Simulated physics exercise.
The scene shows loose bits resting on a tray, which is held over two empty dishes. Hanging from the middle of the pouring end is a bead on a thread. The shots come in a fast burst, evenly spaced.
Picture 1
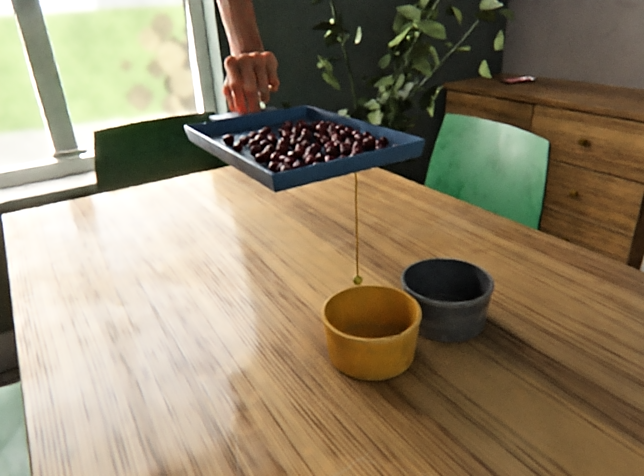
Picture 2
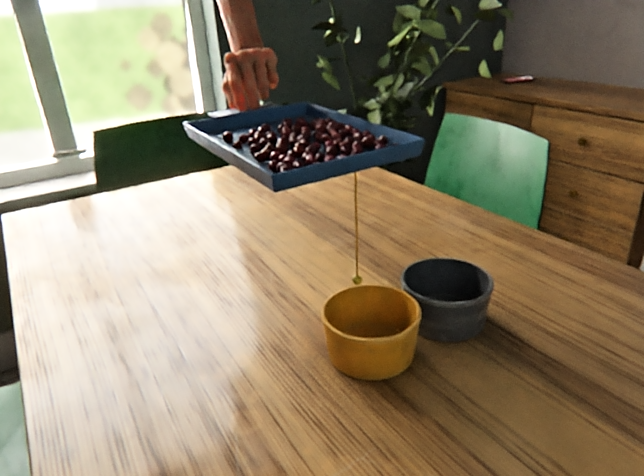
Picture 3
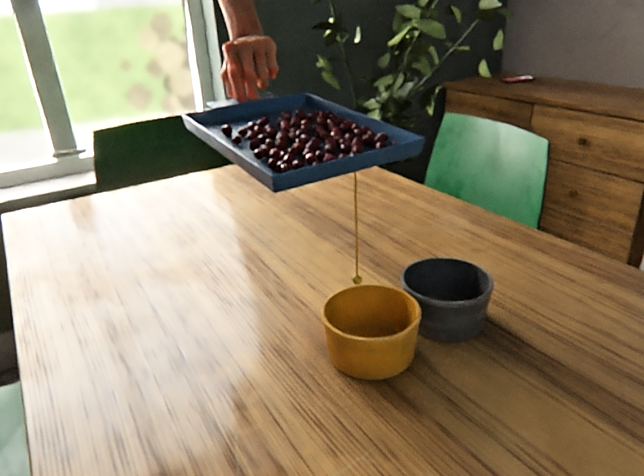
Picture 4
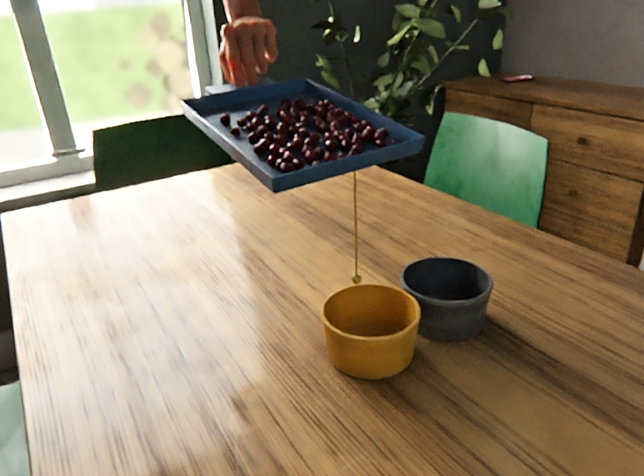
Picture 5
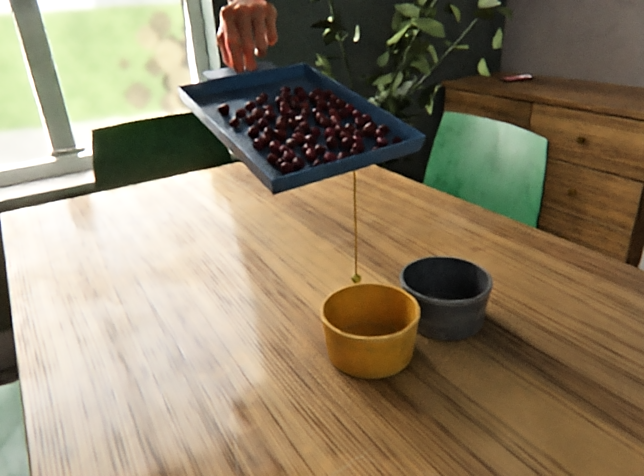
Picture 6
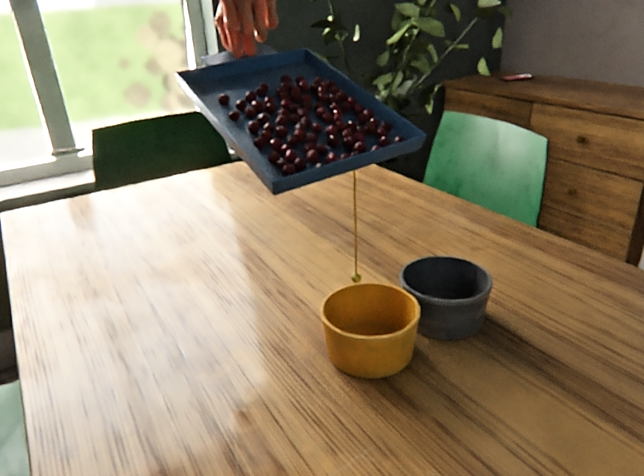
The video shows a hand gradually raising the far end of a blue tray of dark red cherries above a yellow bowl and a gray bowl on a wooden table, as the cherries shift and spread slightly across it.
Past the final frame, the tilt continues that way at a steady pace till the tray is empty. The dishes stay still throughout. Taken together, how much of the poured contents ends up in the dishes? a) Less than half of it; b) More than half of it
Option a: Less than half of it.
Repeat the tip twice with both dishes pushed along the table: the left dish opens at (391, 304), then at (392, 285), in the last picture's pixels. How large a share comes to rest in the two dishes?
The first position comes out at 30 per cent, the other at 0 per cent.
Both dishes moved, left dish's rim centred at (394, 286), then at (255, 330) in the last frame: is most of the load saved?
Earlier try a minority share, later try a minority share.
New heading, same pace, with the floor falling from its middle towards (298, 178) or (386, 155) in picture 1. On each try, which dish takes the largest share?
Outcome one: The left side; outcome two: The right side.
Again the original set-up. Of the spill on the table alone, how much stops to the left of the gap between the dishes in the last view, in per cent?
It comes out at roughly 70 percent.
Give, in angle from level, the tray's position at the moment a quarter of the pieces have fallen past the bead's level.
Somewhere near 110 degrees, I'd say.
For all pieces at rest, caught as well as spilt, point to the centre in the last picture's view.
Roughly at pixel (362, 376).
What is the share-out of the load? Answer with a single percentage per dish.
Left dish: 30; right dish: 0 percent.
Shortly afterwards, tray tipped steeply; the whole lot on the tray.
Next, tray tipped right over; all but a few on the tray; only a few in the air.
Some moments later, tray tipped past a quarter turn; near a third in the left dish; near two thirds outside both.
In the end, tray tipped past a quarter turn; near a third in the left dish; none at all in the right dish; near two thirds outside both.
